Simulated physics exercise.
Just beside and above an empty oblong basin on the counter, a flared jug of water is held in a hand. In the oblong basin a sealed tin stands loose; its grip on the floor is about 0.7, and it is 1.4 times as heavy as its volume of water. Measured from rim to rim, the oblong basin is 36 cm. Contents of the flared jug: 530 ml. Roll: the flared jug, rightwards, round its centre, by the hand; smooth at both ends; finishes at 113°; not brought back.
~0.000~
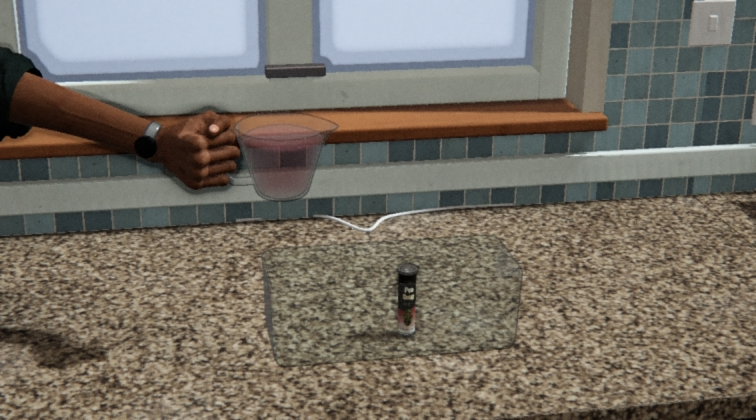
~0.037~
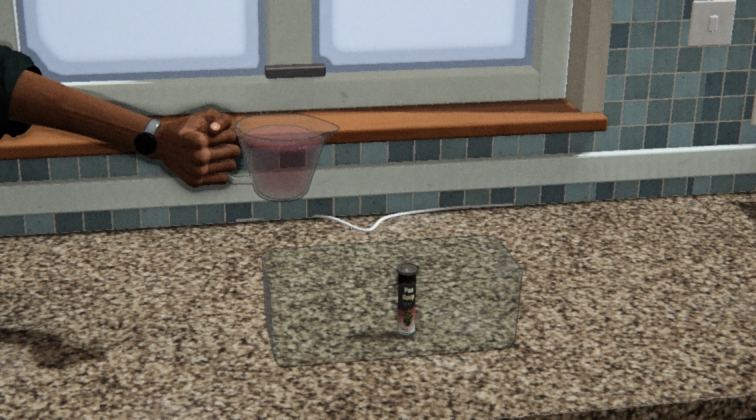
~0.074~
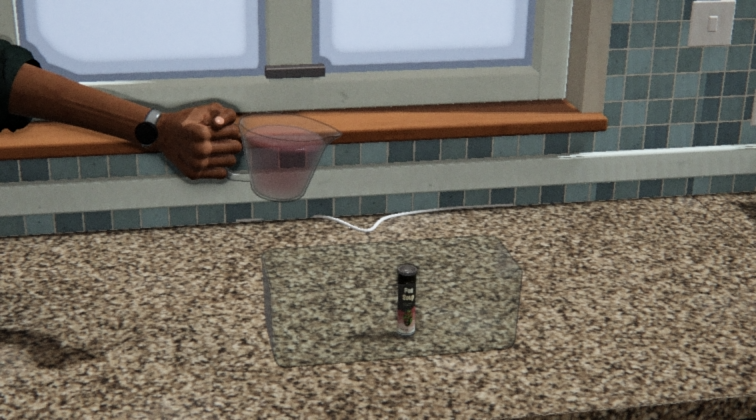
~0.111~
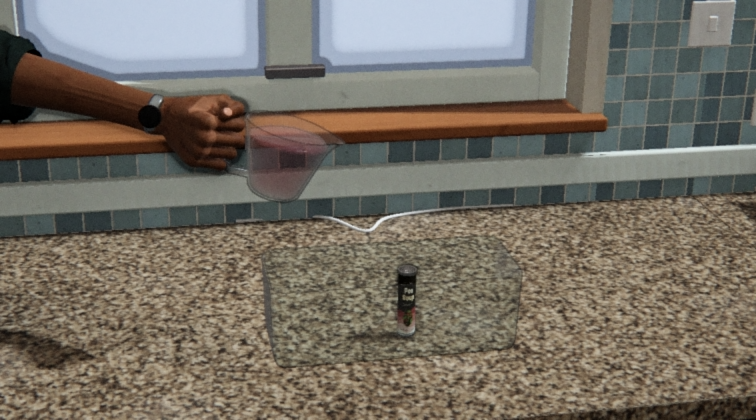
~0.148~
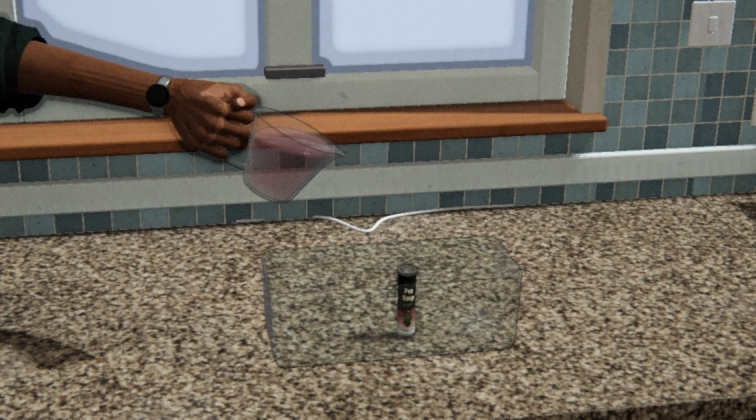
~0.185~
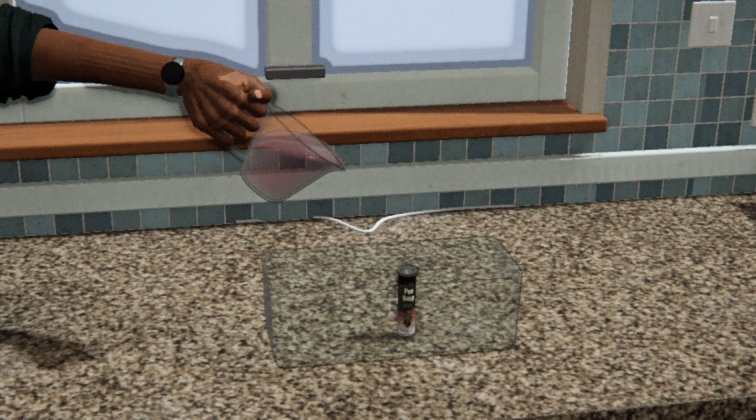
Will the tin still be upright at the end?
Yes. It does not tip.
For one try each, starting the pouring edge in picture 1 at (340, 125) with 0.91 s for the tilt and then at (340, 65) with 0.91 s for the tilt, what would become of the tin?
Run one: It does not tip. Run two: It tumbles.
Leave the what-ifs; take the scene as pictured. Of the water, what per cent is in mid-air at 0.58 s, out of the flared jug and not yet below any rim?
Close to 6 %.
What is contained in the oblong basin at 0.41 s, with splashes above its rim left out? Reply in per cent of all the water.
I'd put it near 44 percent.
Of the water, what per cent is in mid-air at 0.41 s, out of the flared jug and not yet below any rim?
About 36 per cent.
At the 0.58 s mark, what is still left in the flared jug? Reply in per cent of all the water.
0 %.
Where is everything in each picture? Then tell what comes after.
It leans 0°; its right rim is at (339, 125); the water meets the walls at (240, 137) and (323, 133); the oblong basin's rim runs from (267, 272) to (510, 255); the tin's top is at (408, 272), in the first frame.
It leans 2°; its right rim is at (340, 127); the water meets the walls at (240, 137) and (324, 135), in the second frame.
It leans 7°; its right rim is at (342, 132); the water meets the walls at (243, 134) and (324, 137), in the third frame.
It leans 16°; its right rim is at (345, 142); the water meets the walls at (248, 132) and (326, 141), in the fourth frame.
It leans 28°; its right rim is at (347, 154); the water meets the walls at (252, 135) and (334, 146), in the fifth frame.
It leans 41°; its right rim is at (346, 169); the water meets the walls at (252, 146) and (328, 152); 3 per cent is over the edge, in the sixth frame.
By 0.41 s the tilt is 111° and 19 per cent is still to pour; the tin stands where it began.
By 0.58 s the tilt is 113° and 0 per cent is still to pour; the tin stands where it began.
By 0.76 s the tilt is 113° and 0 per cent is still to pour; the tin stands where it began.
By 0.95 s the tilt is 113° and 0 per cent is still to pour; the tin stands where it began.
At rest the tin stands where it began.
